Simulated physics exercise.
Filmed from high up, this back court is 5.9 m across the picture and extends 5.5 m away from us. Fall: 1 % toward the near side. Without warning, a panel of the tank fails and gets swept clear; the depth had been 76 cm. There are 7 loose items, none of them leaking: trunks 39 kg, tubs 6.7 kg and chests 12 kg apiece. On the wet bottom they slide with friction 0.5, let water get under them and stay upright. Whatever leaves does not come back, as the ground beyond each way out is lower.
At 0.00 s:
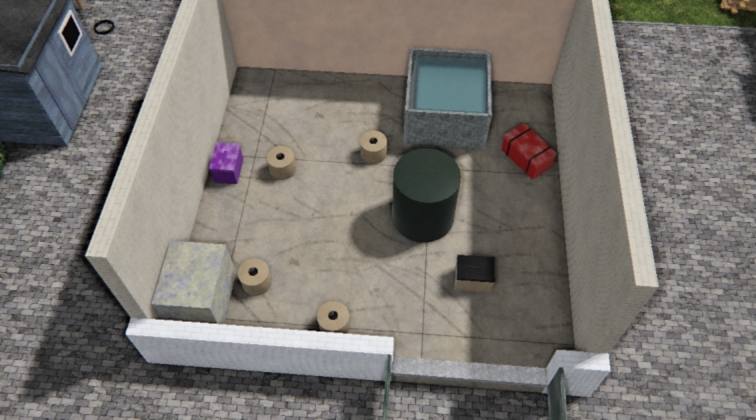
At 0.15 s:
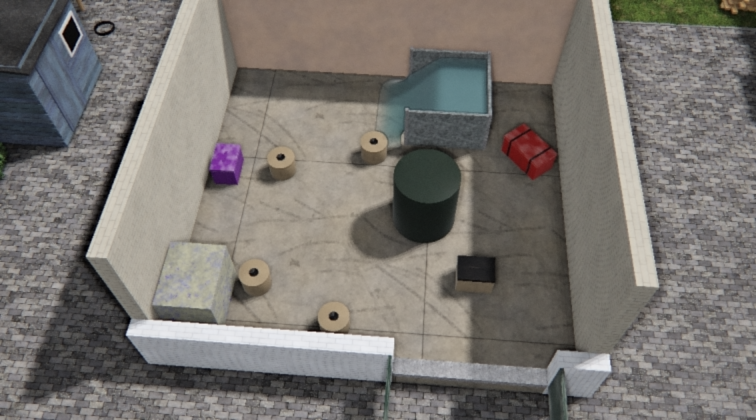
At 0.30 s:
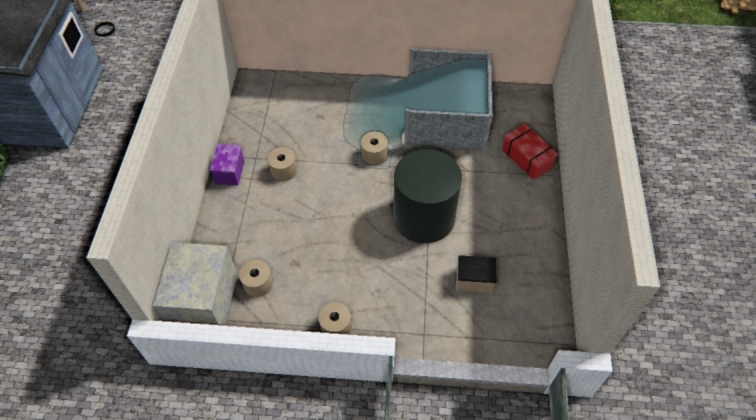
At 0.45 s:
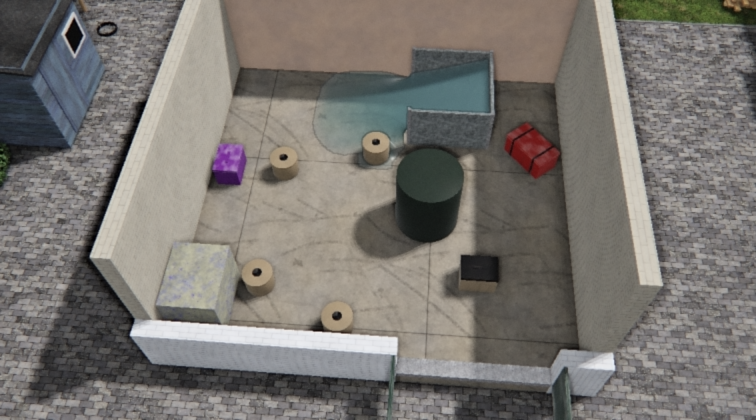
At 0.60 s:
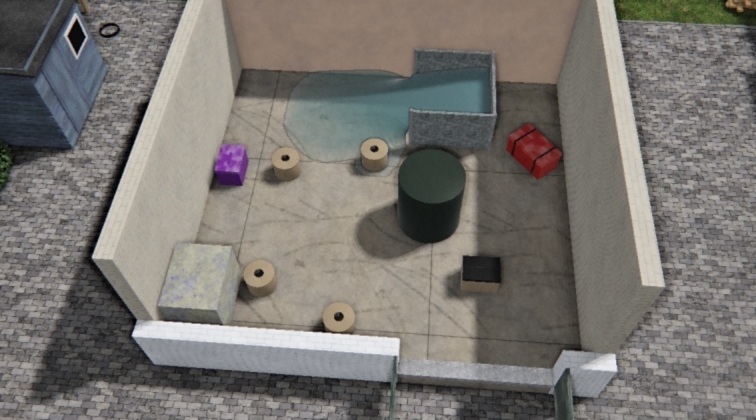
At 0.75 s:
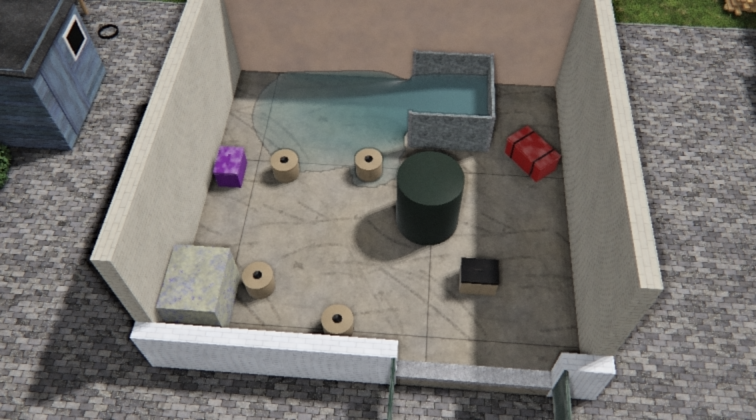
The video shows a walled yard from above as the left side of a water-filled tank opens and water spreads leftward across the floor along the back wall, slightly shifting one round tub while the purple and red chests stay put.
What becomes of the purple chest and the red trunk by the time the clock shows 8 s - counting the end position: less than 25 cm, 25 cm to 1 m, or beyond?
The purple chest goes a long distance, and the red trunk remains almost where it was.
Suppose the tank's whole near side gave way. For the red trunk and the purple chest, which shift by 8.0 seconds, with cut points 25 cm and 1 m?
With that failure, the red trunk keeps its spot, and the purple chest keeps its spot.
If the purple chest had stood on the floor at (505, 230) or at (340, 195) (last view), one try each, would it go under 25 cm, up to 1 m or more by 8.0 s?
I'd expect that it remains where it was first and is pushed partway second.
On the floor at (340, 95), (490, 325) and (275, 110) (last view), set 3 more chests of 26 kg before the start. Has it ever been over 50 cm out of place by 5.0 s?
Note, same order as listed: Beyond the limit, inside the limit, beyond the limit.
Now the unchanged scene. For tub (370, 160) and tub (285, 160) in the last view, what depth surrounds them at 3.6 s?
1 and 9 cm.
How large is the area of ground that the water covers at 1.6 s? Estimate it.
The covered patch comes to about 12.0 m2.
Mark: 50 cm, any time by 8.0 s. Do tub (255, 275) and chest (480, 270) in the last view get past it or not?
First one went too far, second one stayed inside.
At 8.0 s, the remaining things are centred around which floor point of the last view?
Averaged position, last view: Near pixel (493, 251).
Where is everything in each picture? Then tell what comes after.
The first frame shows the purple chest at (225, 156), on the bottom; the red trunk at (530, 144) rests on the ground; 1.8 m2 under water; 0 of 7 have shifted.
The second frame shows the purple chest at (225, 157), on the bottom; the red trunk at (531, 144), on the bottom; 2.6 m2 under water; 0 of 7 have shifted.
The third frame shows the purple chest at (226, 157) rests on the ground; the red trunk at (531, 144), on the bottom; water covers 3.7 m2; 0 of 7 have shifted.
The fourth frame shows the purple chest at (228, 157), on the bottom; the red trunk at (534, 143) rests on the ground; 4.9 m2 under water; 0 of 7 have shifted.
The fifth frame shows the purple chest at (230, 158), on the bottom; the red trunk at (535, 144) rests on the ground; 6.1 m2 under water; 1 of 7 have shifted.
The sixth frame shows the purple chest at (229, 160), on the bottom; the red trunk at (534, 146), on the bottom; water covers 7.5 m2; 1 of 7 have shifted.
After 1.6 s the purple chest is near (219, 169), 0.3 m from its start, aground; the red trunk is near (534, 146), 0.0 m from its start, aground; 0 of 7 are out; 0 afloat.
After 3.6 s the purple chest is near (232, 231), 1.5 m from its start, afloat; the red trunk is near (534, 146), 0.0 m from its start, aground; 0 of 7 are out; 3 afloat.
After 5.6 s the purple chest is near (355, 255), 2.8 m from its start, afloat; the red trunk is near (534, 146), 0.0 m from its start, aground; 0 of 7 are out; 3 afloat.
After 8.0 s the purple chest is near (468, 276), 4.3 m from its start, aground; the red trunk is near (534, 146), 0.0 m from its start, aground; 1 of 7 are out; 2 afloat.
